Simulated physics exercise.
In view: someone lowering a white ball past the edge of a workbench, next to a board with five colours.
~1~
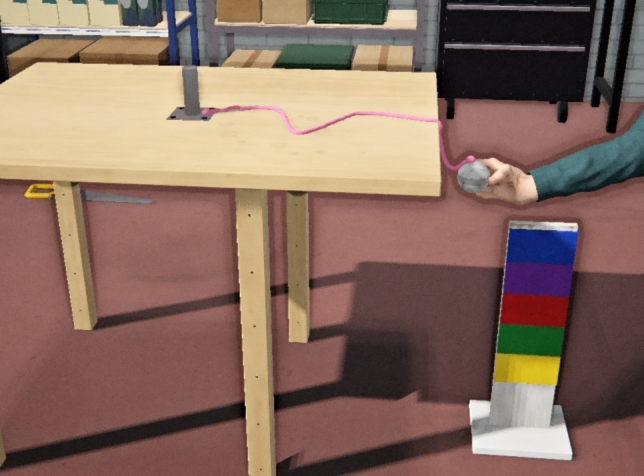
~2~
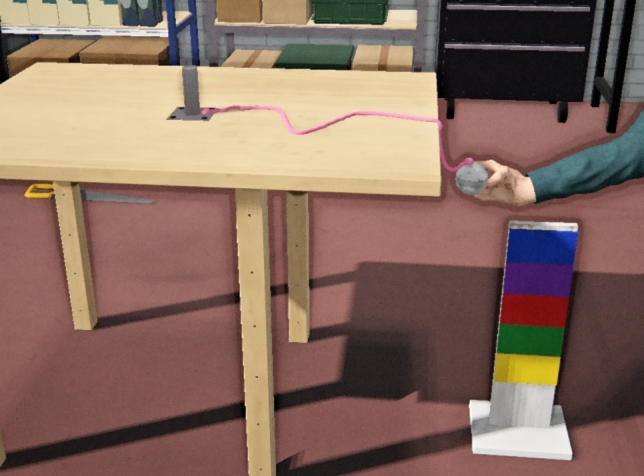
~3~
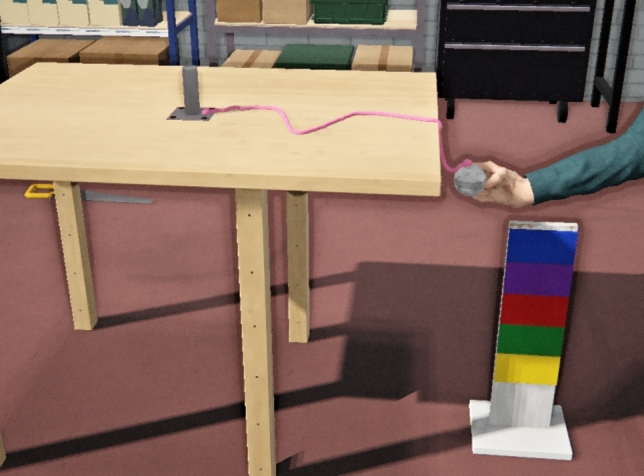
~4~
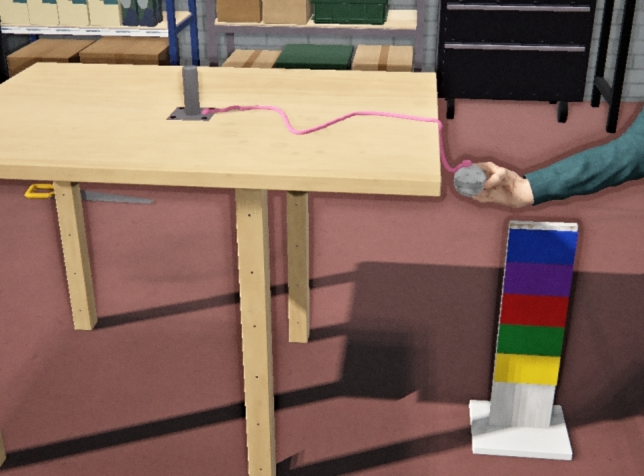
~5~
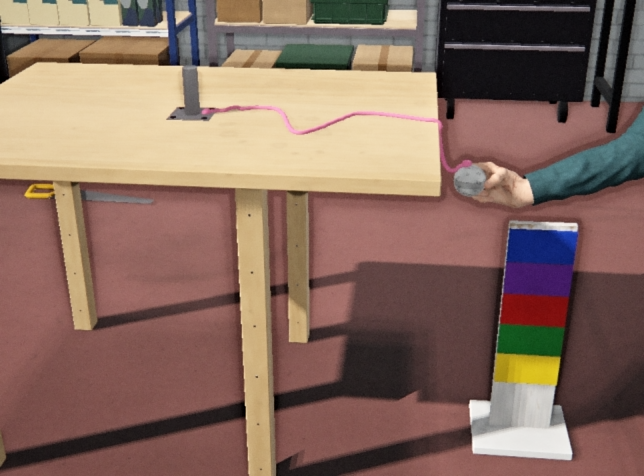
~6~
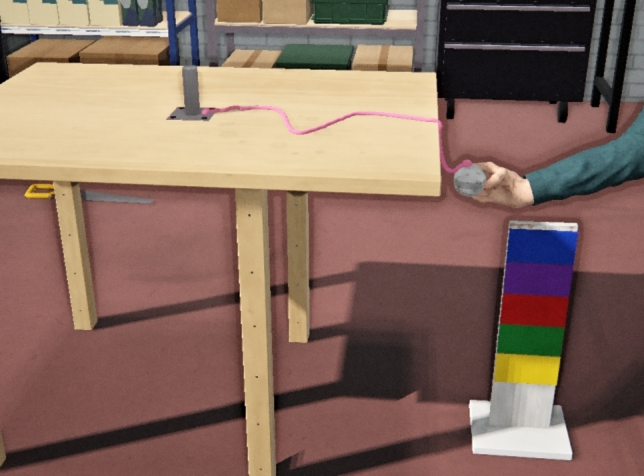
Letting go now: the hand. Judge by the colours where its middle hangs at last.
Level with red.
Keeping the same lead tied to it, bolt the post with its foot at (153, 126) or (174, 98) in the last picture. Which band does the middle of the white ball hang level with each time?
First case: Purple. Second case: Purple.
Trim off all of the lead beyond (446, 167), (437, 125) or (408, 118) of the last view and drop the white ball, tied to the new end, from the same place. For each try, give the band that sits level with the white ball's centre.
Results, first to last: Purple; blue; none, it hangs higher.
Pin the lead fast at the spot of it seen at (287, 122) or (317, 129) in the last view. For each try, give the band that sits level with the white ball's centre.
Results, in sequence: Purple / blue.
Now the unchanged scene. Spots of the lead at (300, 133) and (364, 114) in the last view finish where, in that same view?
One finishes at (369, 122) and the other at (438, 152).
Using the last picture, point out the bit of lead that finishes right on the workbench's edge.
Around (349, 116).
Soon after, ball near (441, 289); level with purple.
After that, ball near (428, 300); level with red.
In the end, ball near (430, 301); level with red. At red.
